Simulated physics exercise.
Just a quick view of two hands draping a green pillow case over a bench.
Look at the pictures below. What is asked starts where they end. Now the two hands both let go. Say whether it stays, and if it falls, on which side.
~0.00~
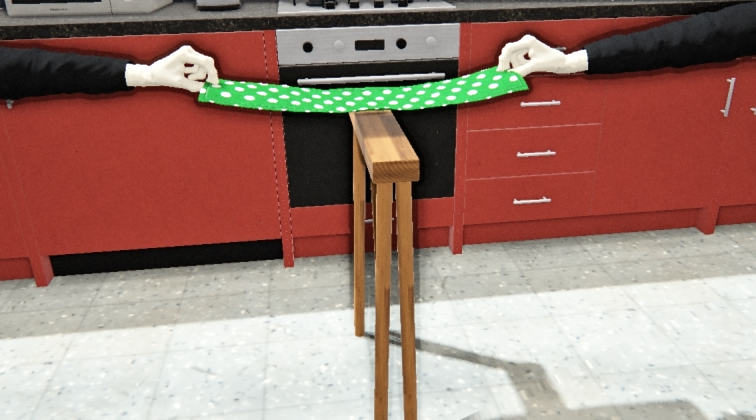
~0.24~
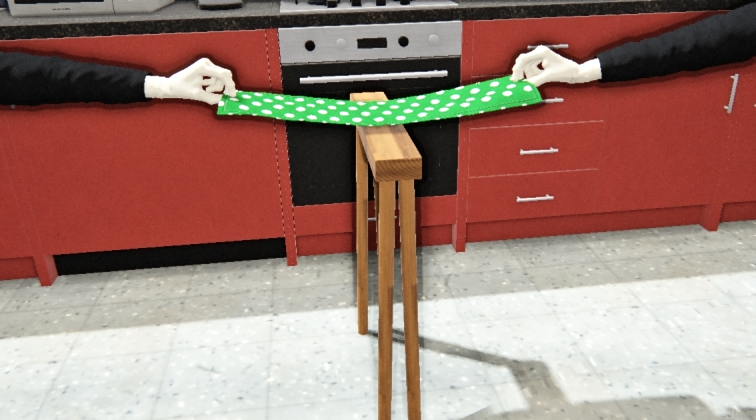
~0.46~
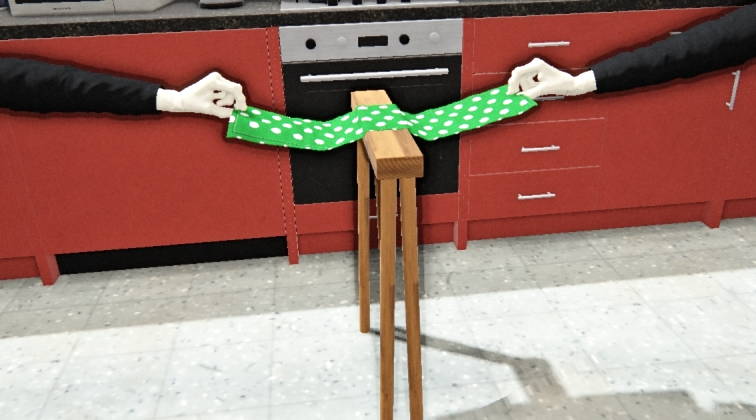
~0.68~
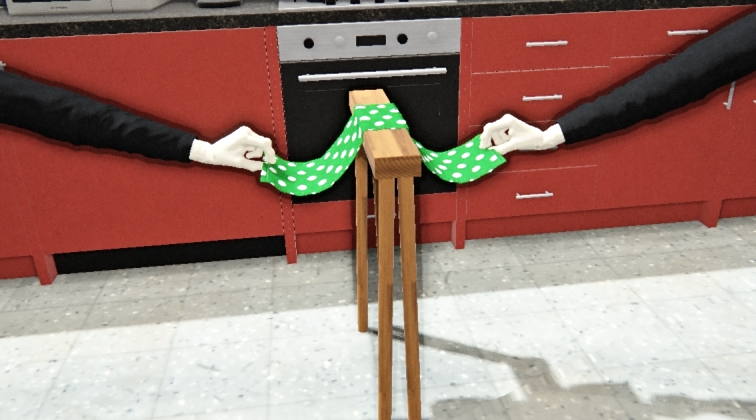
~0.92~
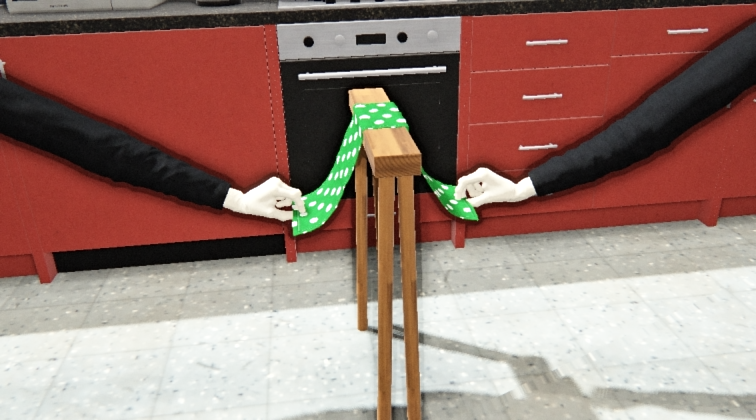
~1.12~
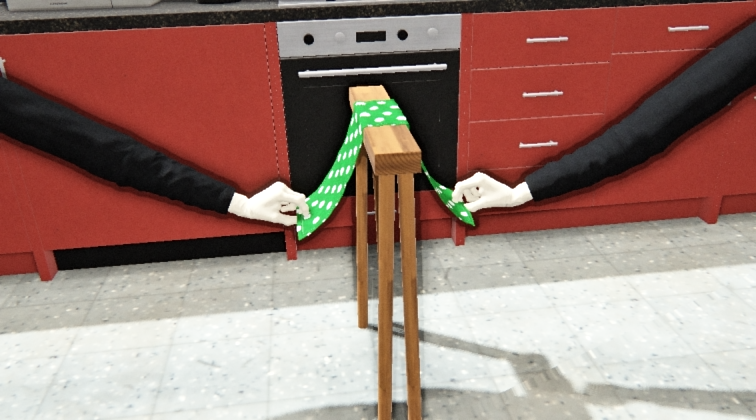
I expect it will stay put.
After 1.84 s, pillow case hanging on both sides, left end near (372, 235), right end near (393, 232).
After 2.72 s, pillow case hanging on both sides, left end near (365, 235), right end near (400, 232).
In the end, pillow case hanging on both sides, left end near (354, 236), right end near (411, 231). The green pillow case hangs there.
